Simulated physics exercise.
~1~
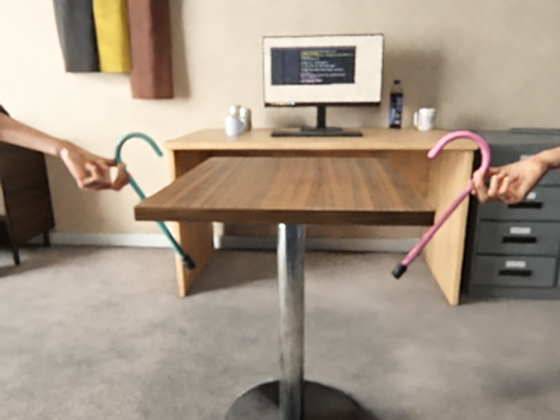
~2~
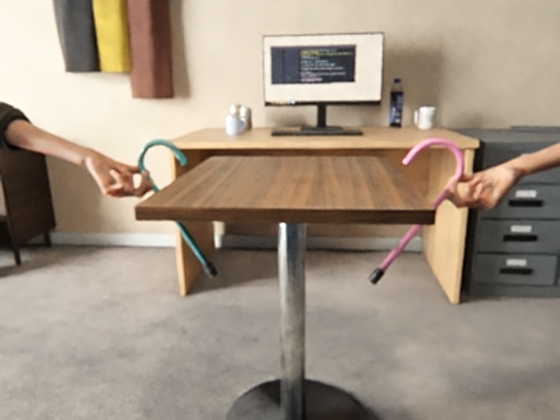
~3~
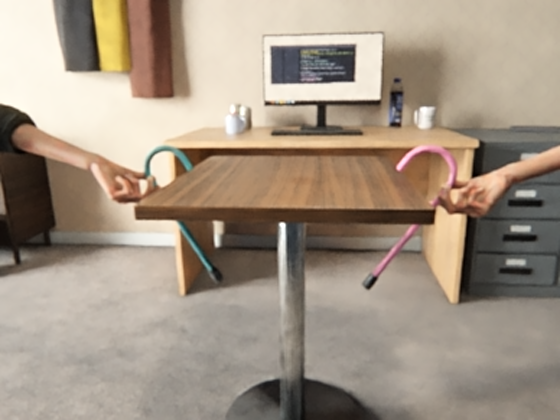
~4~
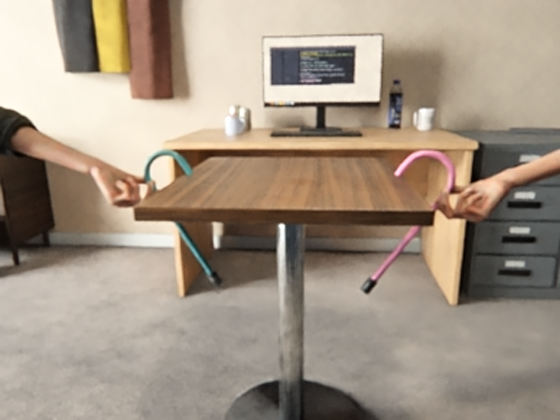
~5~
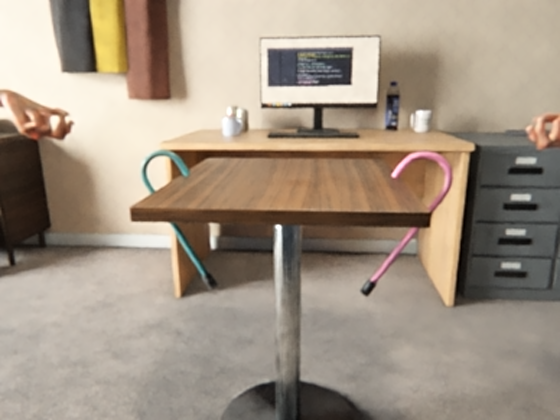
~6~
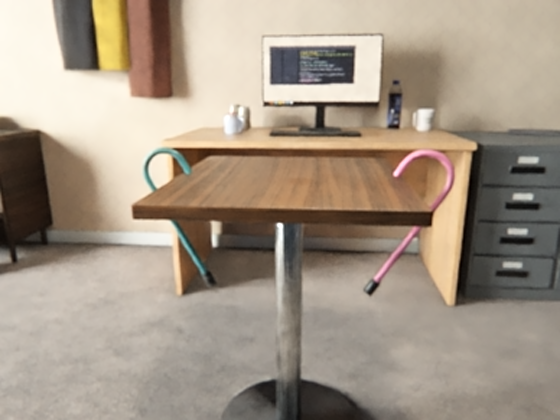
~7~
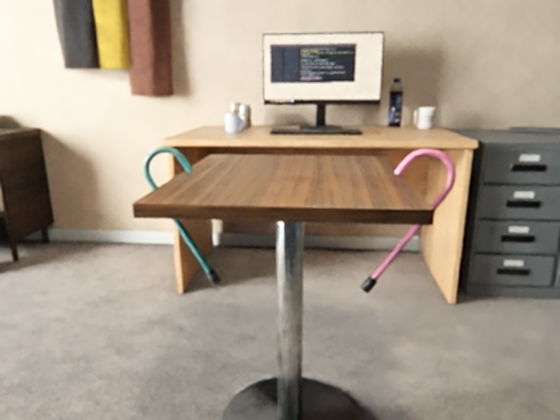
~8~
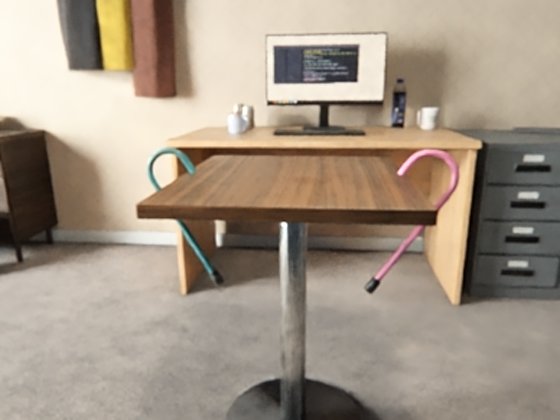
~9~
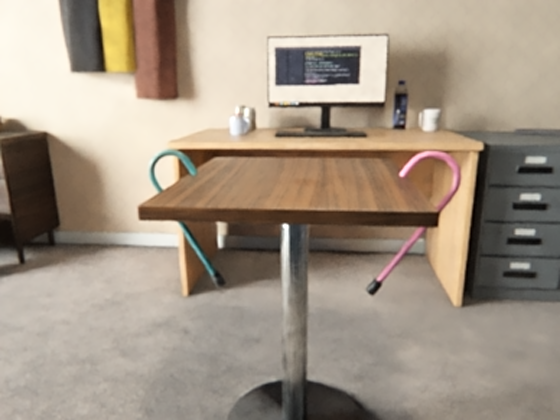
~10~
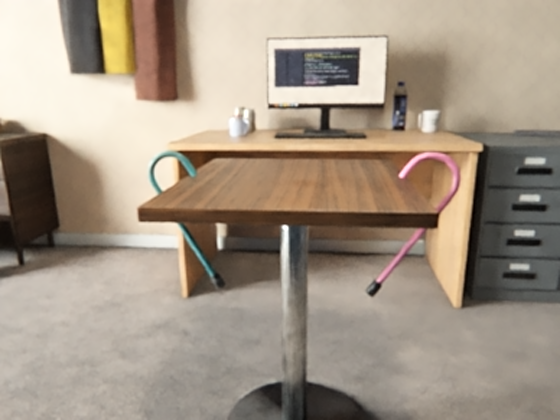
Turquoise and pink canes moving inward to opposite edges of a wooden table, hands letting go, both canes left hanging there.
